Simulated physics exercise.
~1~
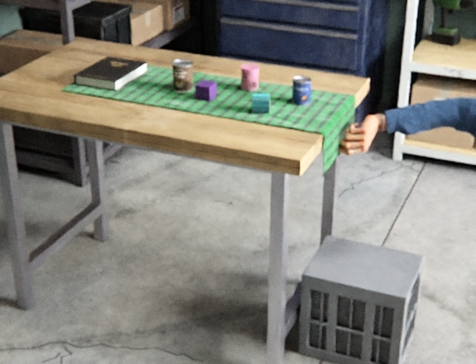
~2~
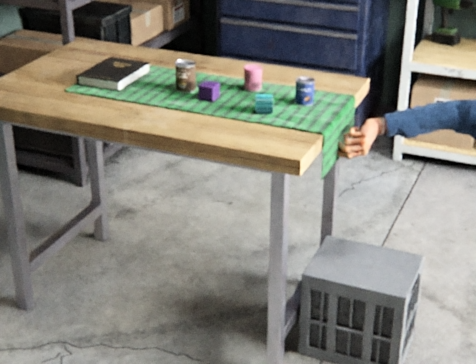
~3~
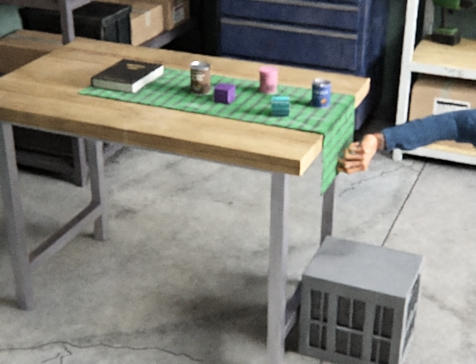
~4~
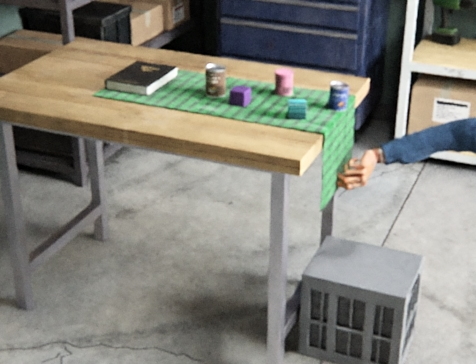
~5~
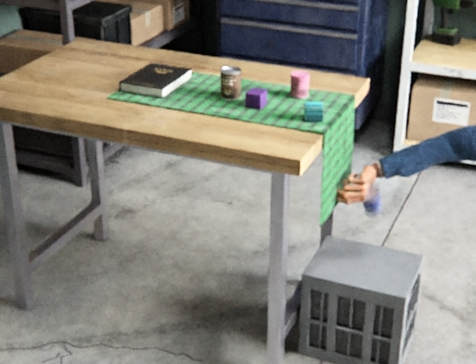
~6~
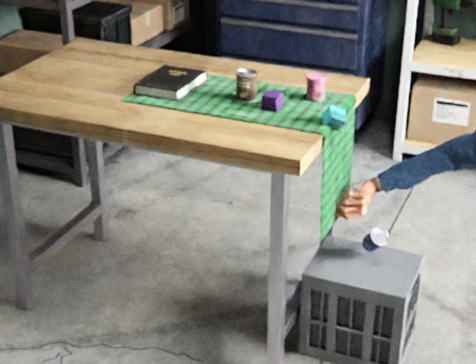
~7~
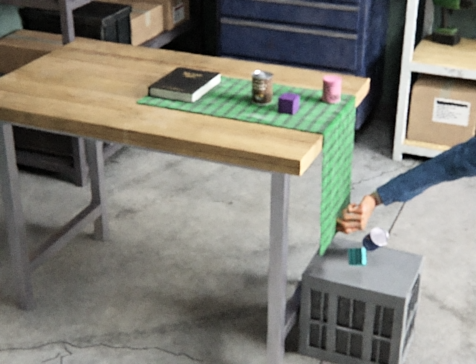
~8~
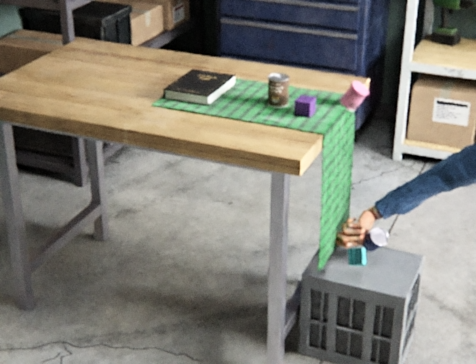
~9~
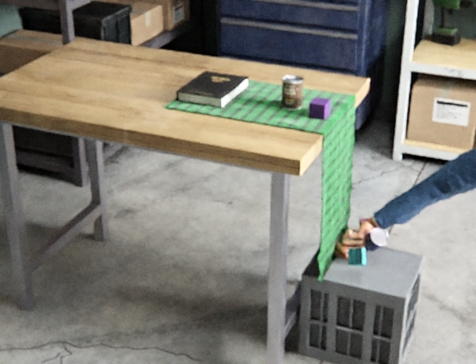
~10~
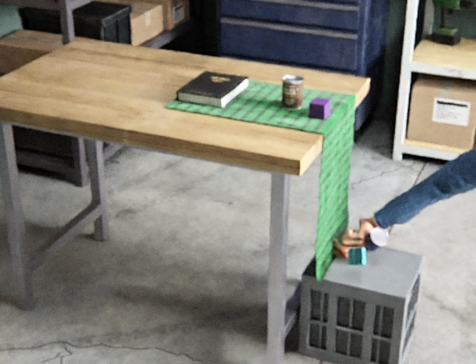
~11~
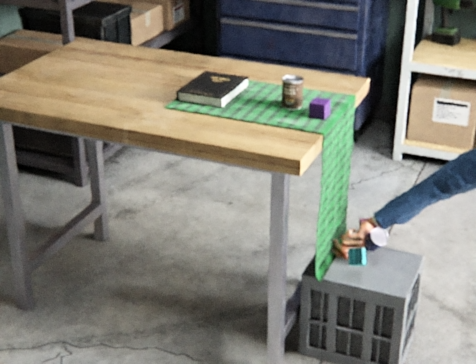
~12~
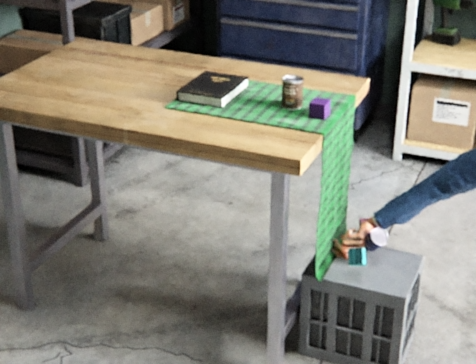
A hand pulls a green cloth down, dropping two cans and a turquoise cube from the table.
